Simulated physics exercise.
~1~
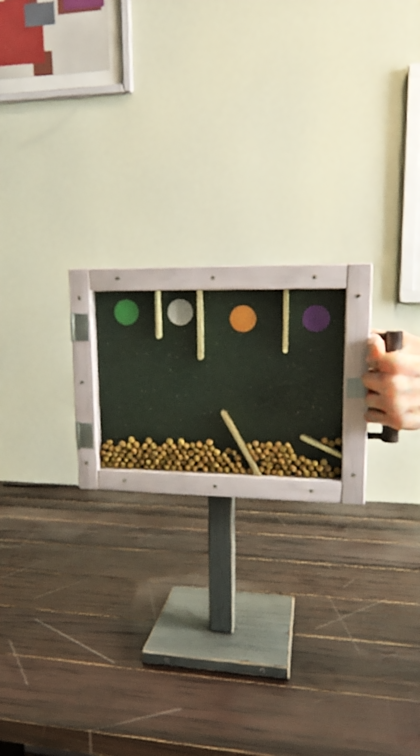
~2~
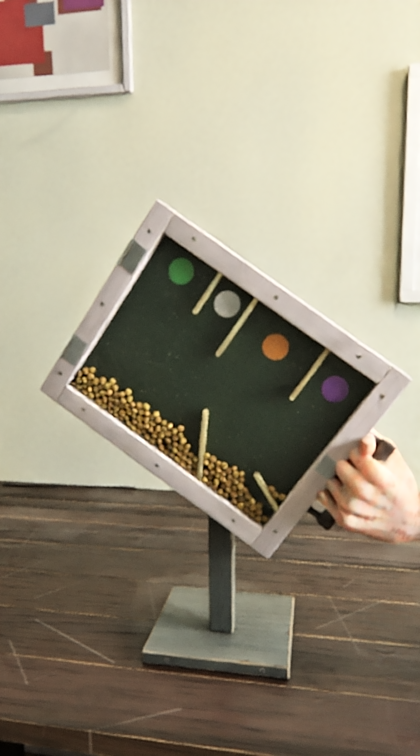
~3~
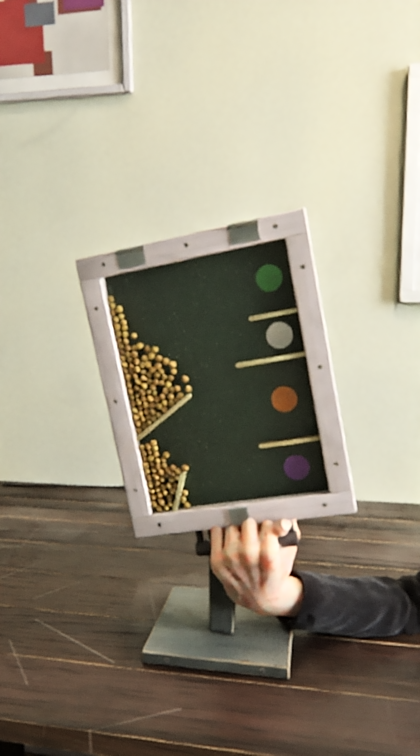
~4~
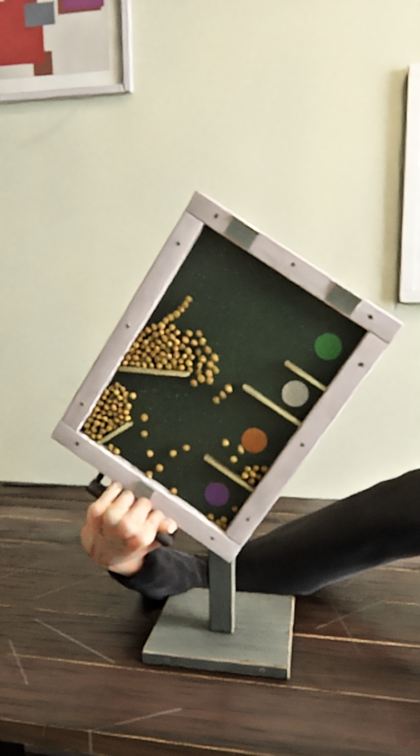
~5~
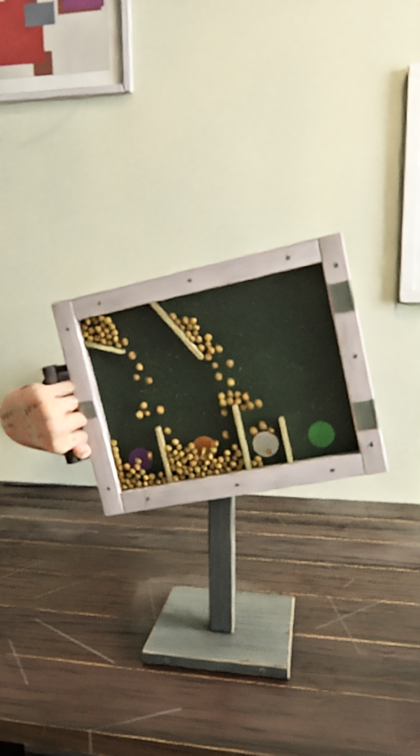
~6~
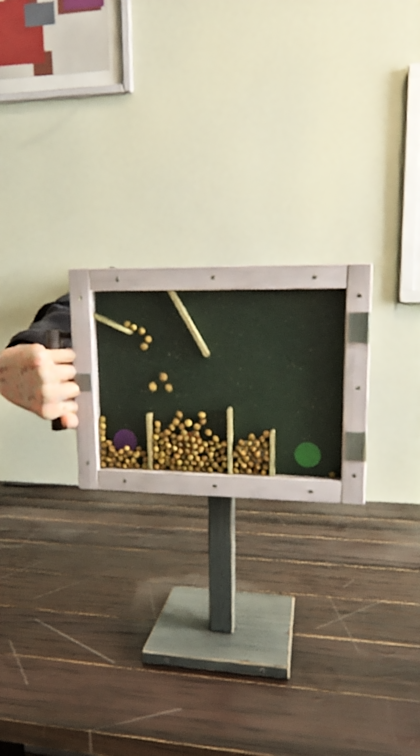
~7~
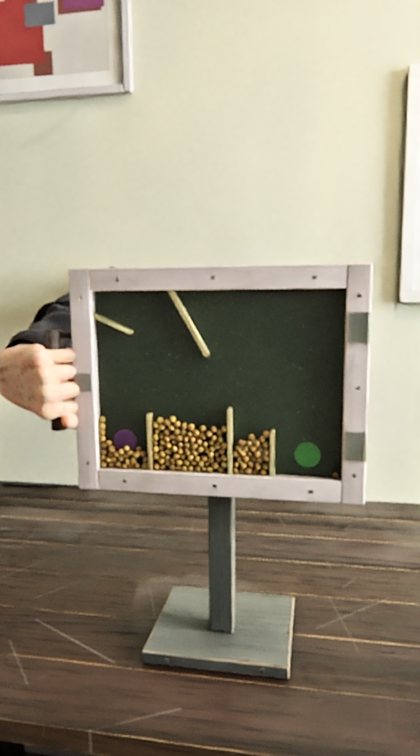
A hand grips the dark handle of a pale-framed case on a grey stand, seen from the front on a dark wooden table against a light green wall. Inside, golden beads lie along the bottom beneath green, white, orange and purple stickers separated by short strips. The hand swings the case clockwise, and the beads slide and bank up at the left around two slanted strips. As the case turns upside down, they spill into the pockets. It stops level, the last beads drop, and orange holds the most, purple and white hold smaller heaps, and green stays empty.
